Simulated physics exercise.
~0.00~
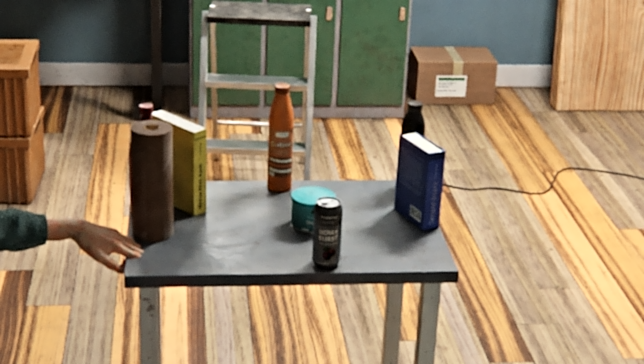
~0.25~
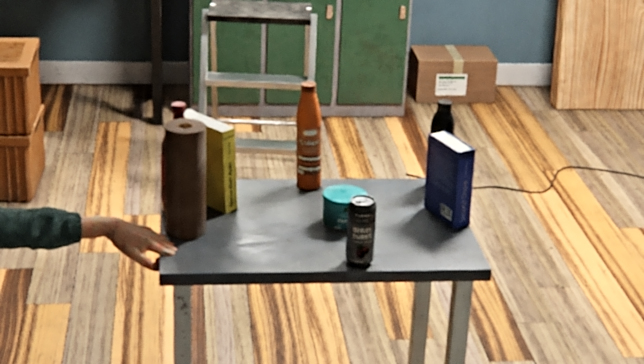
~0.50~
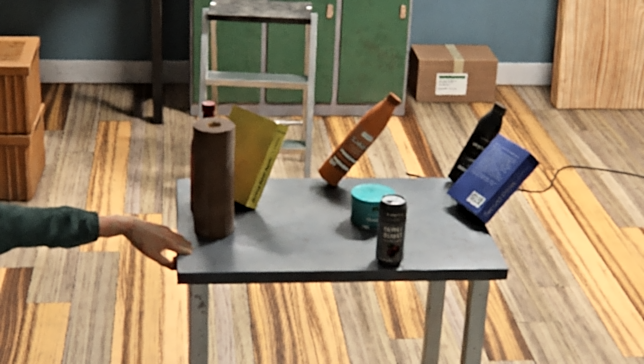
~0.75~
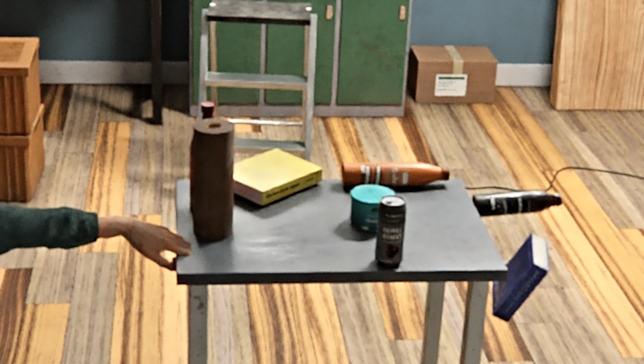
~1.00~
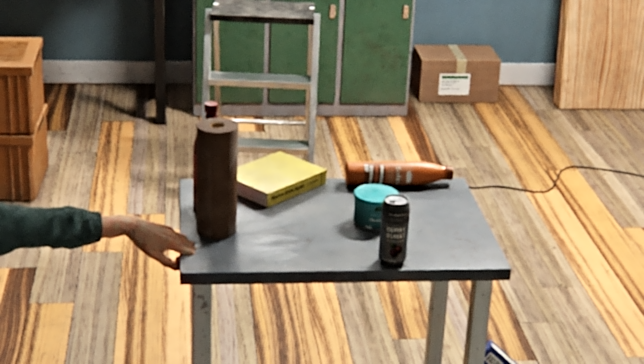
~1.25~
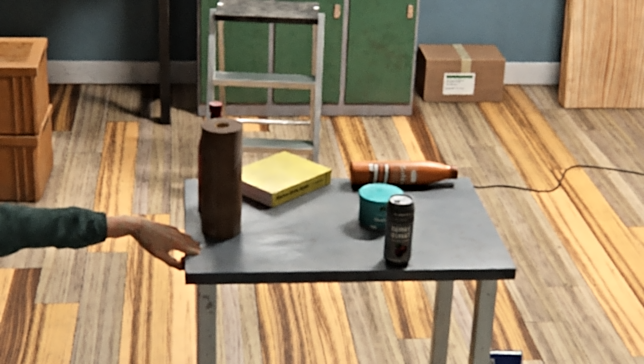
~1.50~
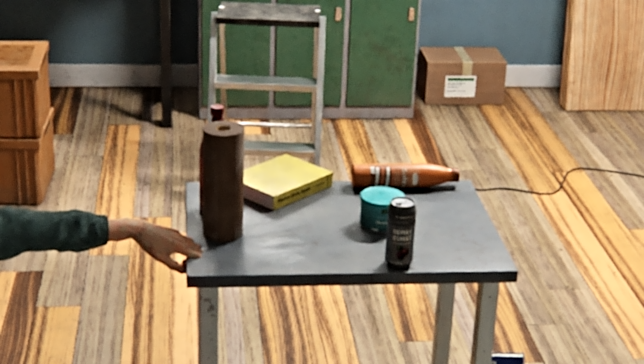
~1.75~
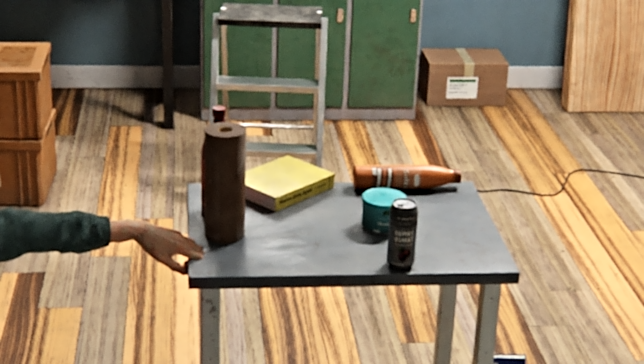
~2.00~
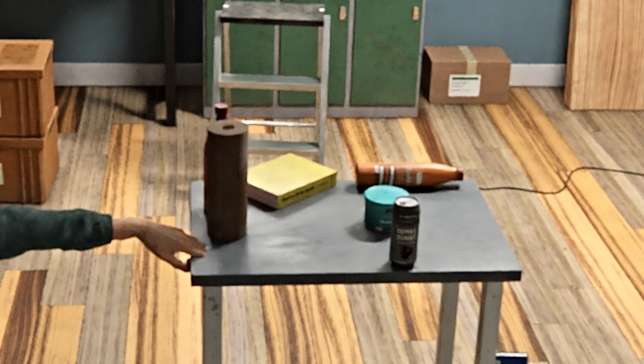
In this clip, a hand at the left edge of a small grey table moves with it to the right until it stops; the black bottle and blue book fall off the right side, while the yellow book and orange bottle tip over and rest on top beside the upright roll, tub and can.
